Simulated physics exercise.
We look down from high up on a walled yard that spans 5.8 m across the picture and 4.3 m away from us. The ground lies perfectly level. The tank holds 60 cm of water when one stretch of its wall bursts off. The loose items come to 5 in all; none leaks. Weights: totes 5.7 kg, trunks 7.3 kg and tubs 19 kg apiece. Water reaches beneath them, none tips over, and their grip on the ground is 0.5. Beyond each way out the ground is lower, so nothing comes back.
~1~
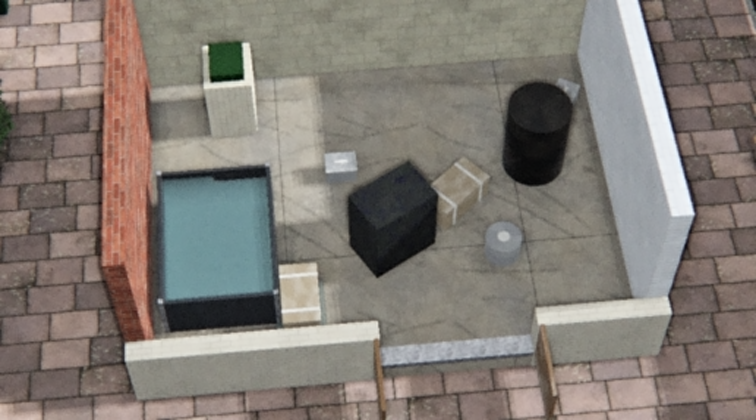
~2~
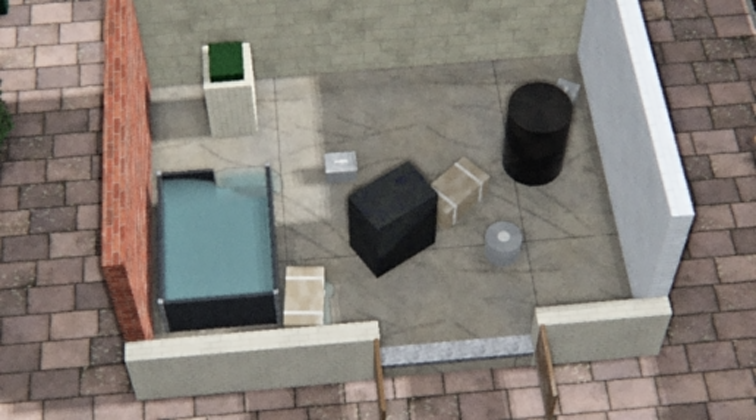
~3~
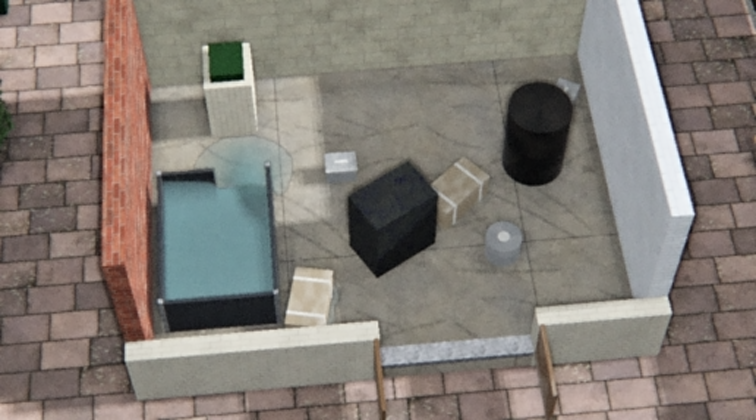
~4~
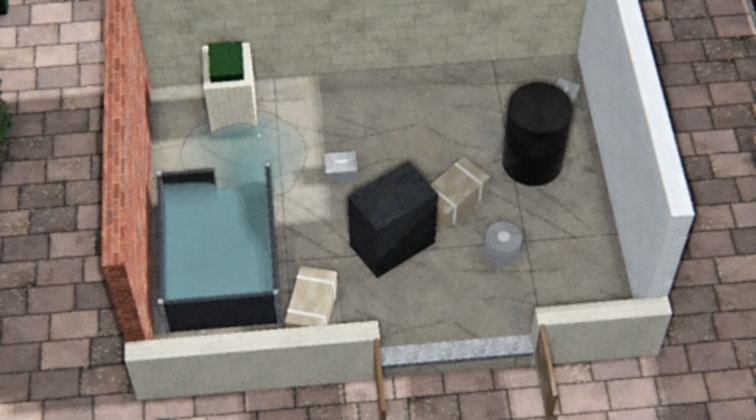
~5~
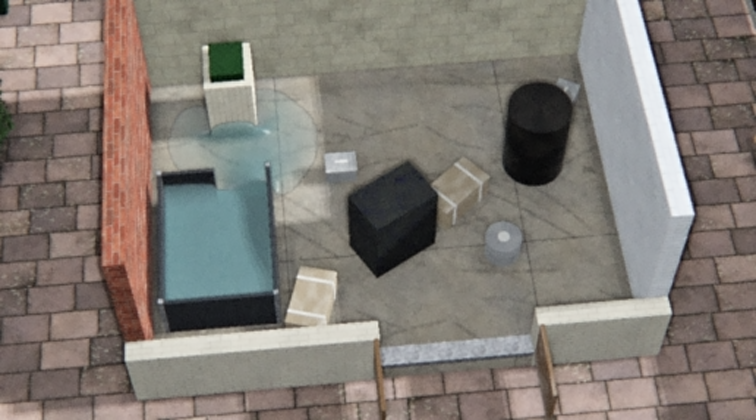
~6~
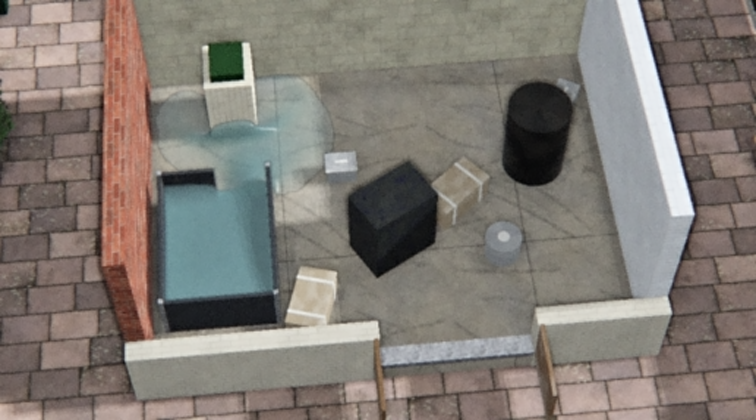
Water spreads from the tank's broken far side while a nearby crate shifts slightly right.
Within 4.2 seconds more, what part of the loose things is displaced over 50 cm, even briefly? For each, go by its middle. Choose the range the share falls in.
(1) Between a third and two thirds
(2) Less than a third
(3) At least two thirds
(2) Less than a third.
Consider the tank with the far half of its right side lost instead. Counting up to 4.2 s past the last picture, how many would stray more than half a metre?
The answer then is 3.
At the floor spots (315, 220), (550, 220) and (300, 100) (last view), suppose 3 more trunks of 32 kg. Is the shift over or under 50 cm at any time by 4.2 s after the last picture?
Order as given: Stays inside it, stays inside it, goes farther.
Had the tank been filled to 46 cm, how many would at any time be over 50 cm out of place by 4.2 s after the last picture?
The count would be 1.
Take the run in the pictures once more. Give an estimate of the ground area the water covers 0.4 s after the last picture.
Roughly 6.5 m2 of it is wet.
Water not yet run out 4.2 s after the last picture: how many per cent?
100 %.
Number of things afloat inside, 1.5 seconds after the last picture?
Count at that moment: 0.
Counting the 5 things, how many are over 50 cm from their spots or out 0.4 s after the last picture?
0.
Then, 0.4 s after the last picture 0 of 5 are over 50 cm from their spots; 0 afloat.
Then, 1.5 s after the last picture 0 of 5 are over 50 cm from their spots; 0 afloat.
Then, 2.8 s after the last picture 1 of 5 are over 50 cm from their spots; 0 afloat.
Then, 4.2 s after the last picture 1 of 5 are over 50 cm from their spots, and 1 have been at some point; 0 afloat.
